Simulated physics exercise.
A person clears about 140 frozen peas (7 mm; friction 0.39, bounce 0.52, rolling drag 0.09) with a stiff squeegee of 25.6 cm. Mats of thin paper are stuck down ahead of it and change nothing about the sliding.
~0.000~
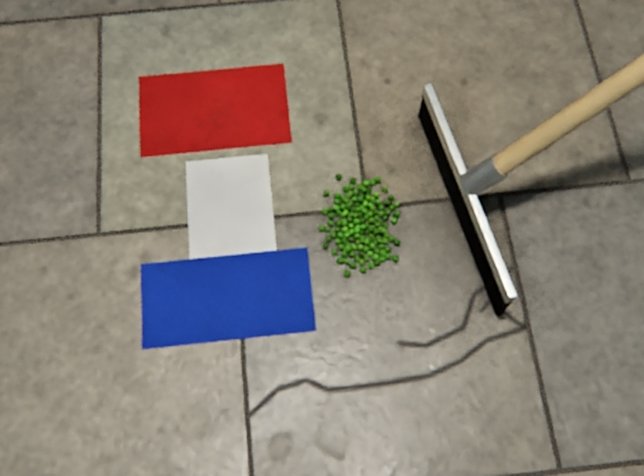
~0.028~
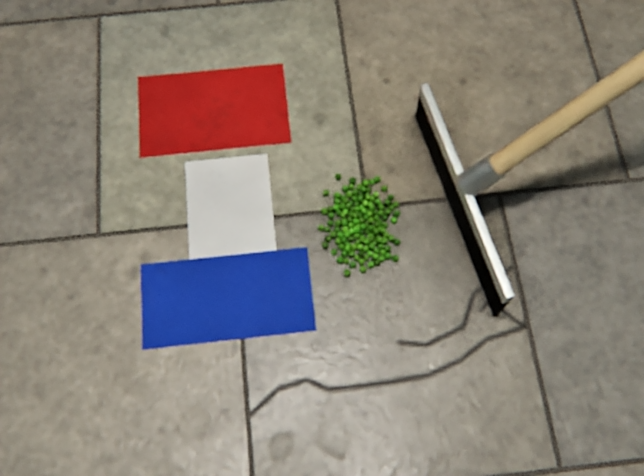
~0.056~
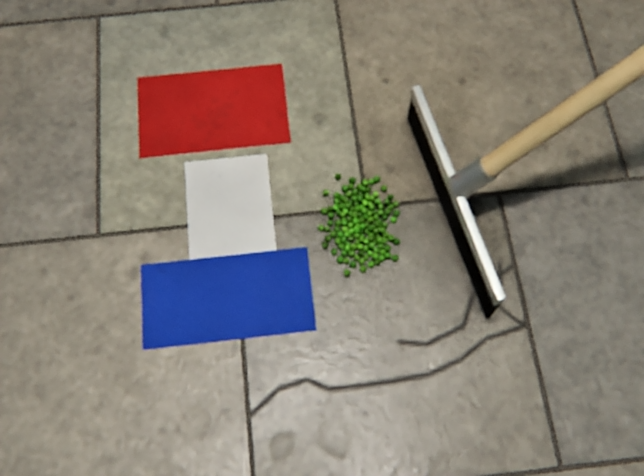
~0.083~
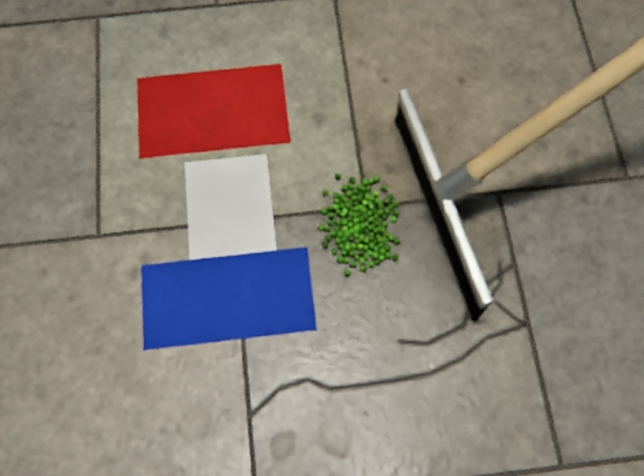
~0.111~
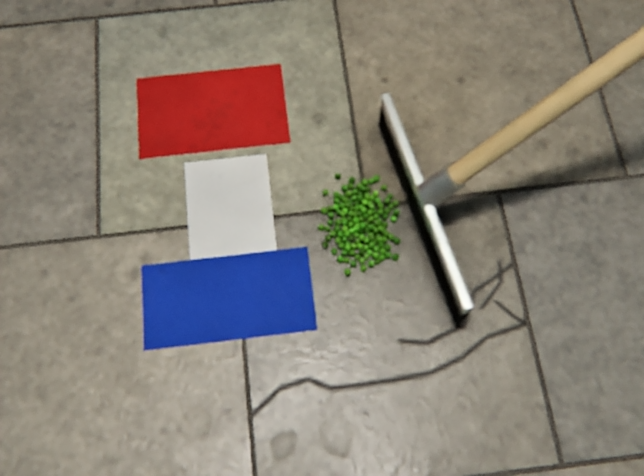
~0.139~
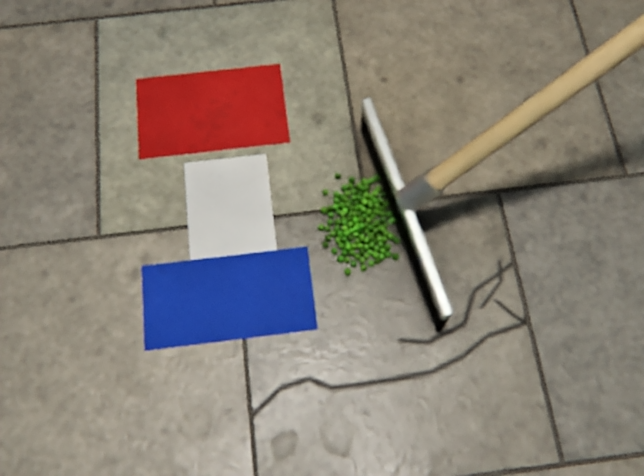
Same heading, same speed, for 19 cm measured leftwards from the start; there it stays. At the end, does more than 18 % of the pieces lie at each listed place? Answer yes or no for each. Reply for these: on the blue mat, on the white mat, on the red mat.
Blue mat: Yes. White mat: No. Red mat: No.
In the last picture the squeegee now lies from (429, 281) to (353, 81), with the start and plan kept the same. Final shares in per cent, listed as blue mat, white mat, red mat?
Blue mat: 20; white mat: 10; red mat: 0.
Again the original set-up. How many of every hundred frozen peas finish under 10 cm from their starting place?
Some 0 percent.
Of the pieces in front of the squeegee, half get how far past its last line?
Around 17 cm from the line.
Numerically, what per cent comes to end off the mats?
Somewhere near 70 in a hundred.
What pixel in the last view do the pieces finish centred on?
Roughly (142, 281), in pixels of the last view.
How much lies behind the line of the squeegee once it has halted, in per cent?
That share is close to 0 per cent.
After 0.28 s, squeegee 17 cm from its start, spill 16 cm wide; blue mat 40 %, white mat 15 %, off the mats 45 %.
Then, at 0.42 s, squeegee 19 cm from its start, spill 22 cm wide; blue mat 45 %, white mat 45 %, off the mats 10 %.
Then, at 0.55 s, squeegee 19 cm from its start, spill 26 cm wide; blue mat 40 %, white mat 20 %, off the mats 35 %.
At rest (1.7 s), blue mat 25 %, white mat 5 %, red mat 0 %, off the mats 70 %.
